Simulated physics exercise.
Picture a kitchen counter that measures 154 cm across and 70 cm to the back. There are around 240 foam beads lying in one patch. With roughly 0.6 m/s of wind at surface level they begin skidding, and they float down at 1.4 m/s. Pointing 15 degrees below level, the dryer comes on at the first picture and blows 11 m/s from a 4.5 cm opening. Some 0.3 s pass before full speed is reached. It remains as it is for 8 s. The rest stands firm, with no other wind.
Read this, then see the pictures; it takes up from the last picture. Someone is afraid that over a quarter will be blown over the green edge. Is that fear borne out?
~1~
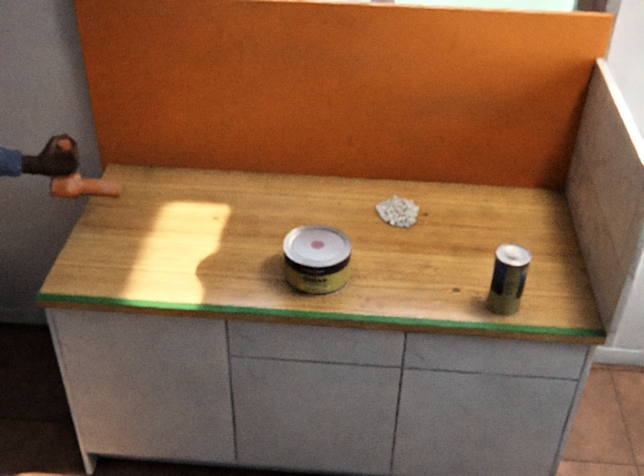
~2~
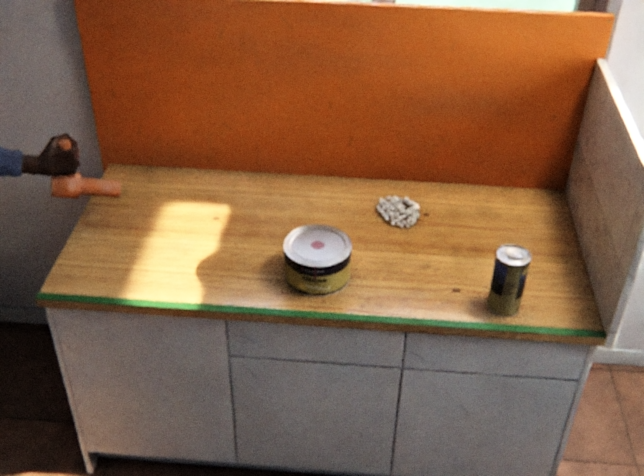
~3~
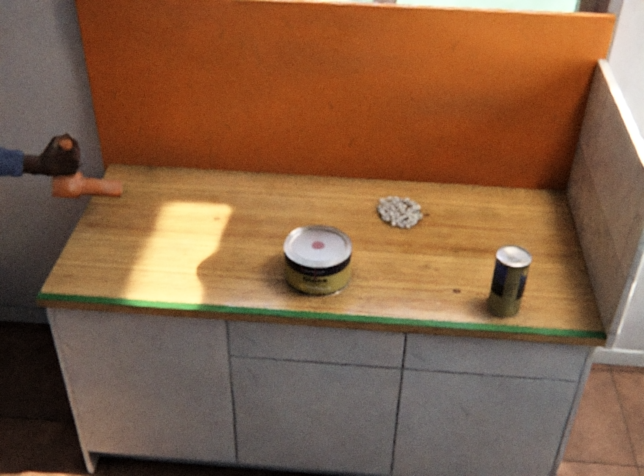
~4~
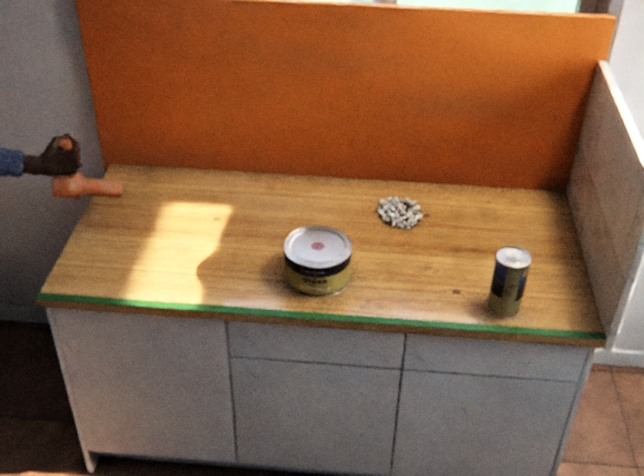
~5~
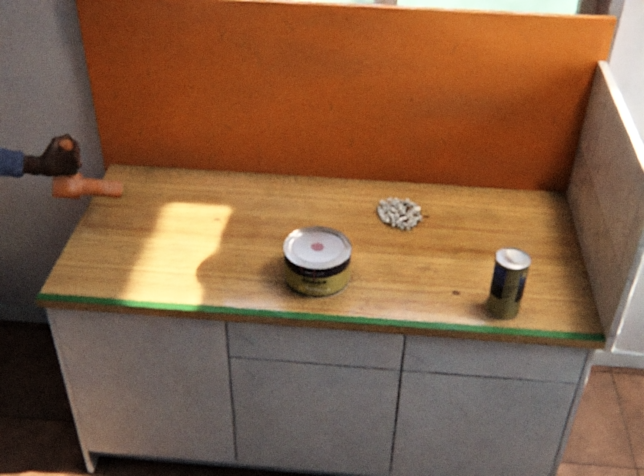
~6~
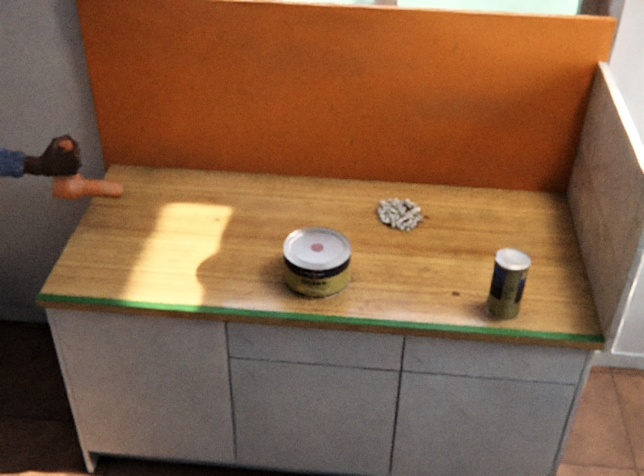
Yes.
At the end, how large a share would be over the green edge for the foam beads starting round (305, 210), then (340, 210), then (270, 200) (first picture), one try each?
Try by try: About 100 per cent, 100 per cent and 100 per cent.
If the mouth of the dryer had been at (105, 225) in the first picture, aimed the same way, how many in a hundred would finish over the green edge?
100 per cent, roughly.
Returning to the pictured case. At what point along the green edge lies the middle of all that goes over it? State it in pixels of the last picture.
The middle of the crossings lies near (594, 342) in the last picture.
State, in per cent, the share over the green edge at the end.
100 per cent or so.
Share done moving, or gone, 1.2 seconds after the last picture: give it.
That works out to some 20 %.
Then, 1.2 s after the last picture, 37 % are over the green edge; the middle of those still in play is near (556, 240); 18 % have settled or left.
Then, 2.2 s after the last picture, 81 % are over the green edge; the middle of those still in play is near (580, 290); 71 % have settled or left.
Then, 4.1 s after the last picture, 98 % are over the green edge; 98 % have settled or left.
Then, 7.7 s after the last picture, at the end, 98 % are over the green edge.
